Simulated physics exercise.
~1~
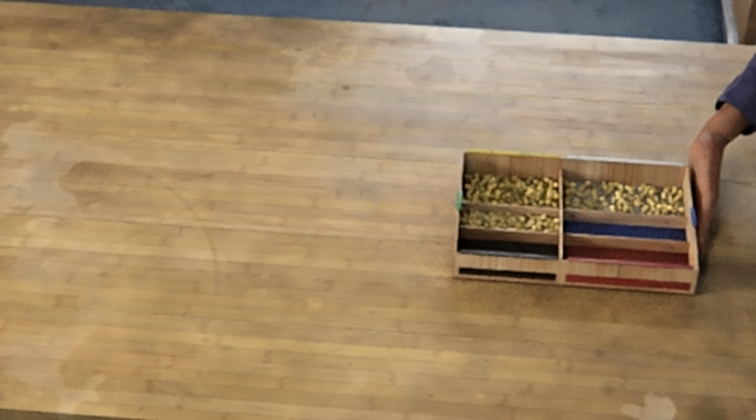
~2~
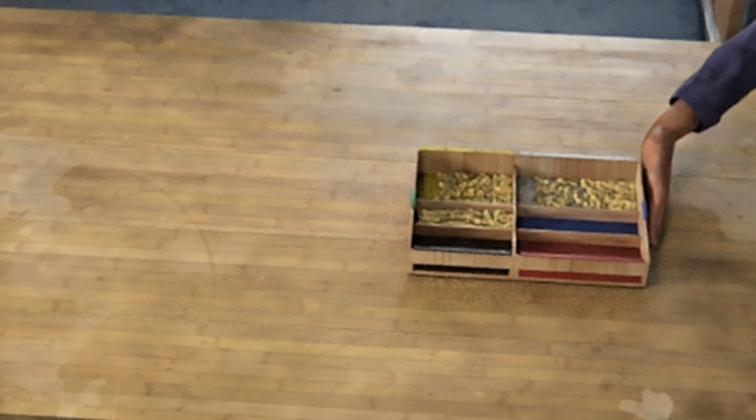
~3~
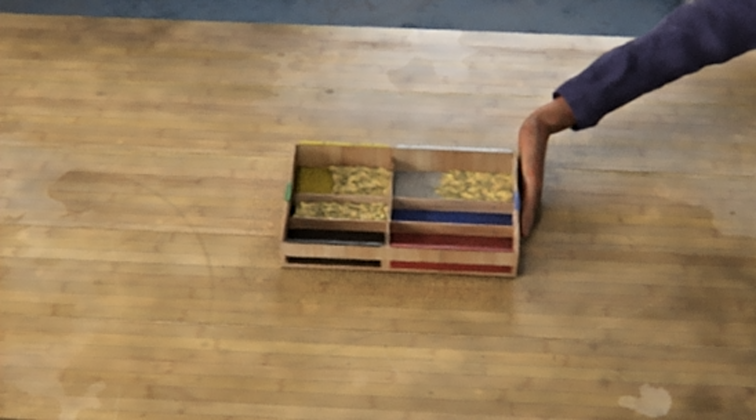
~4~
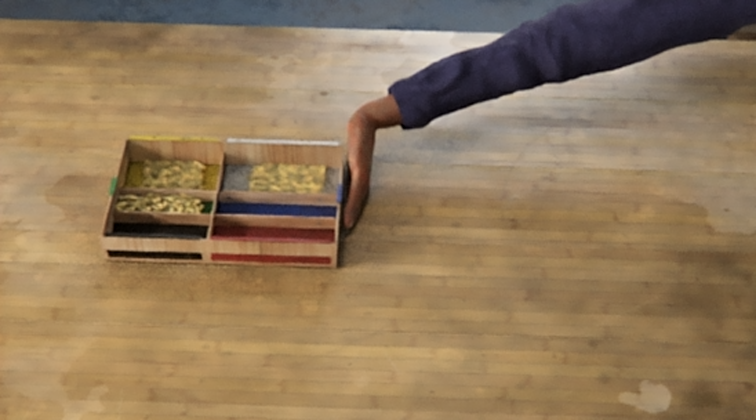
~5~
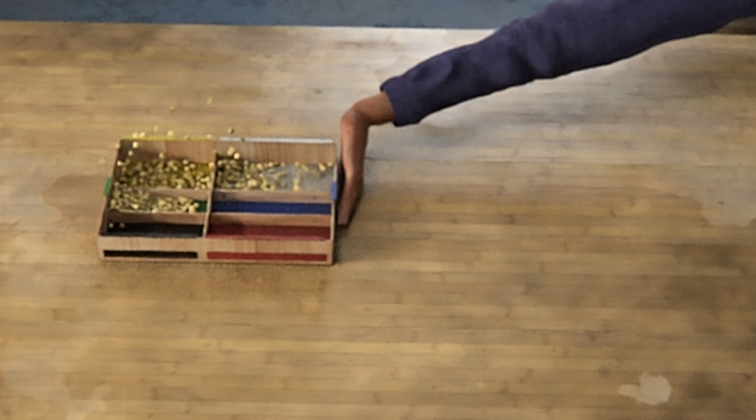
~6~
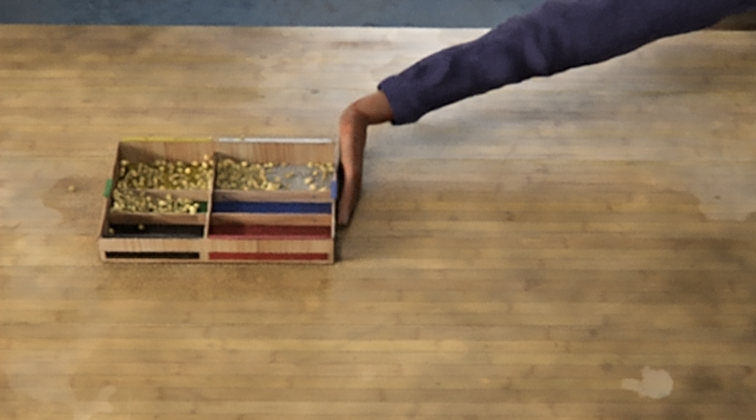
At first, a hand in a dark blue sleeve rests against the right side of a divided wooden tray, which holds small yellowish beans on a worn wooden tabletop. The hand pushes the tray to the left, and more of the arm comes into view as it slides across the table. The tray picks up speed and reaches the left part of the table with the beans still inside. Then it slows sharply, and beans spring up toward the left, some rising above the walls. Finally, the tray sits still with the hand against it, and nearly all the beans have settled back in, somewhat scattered.
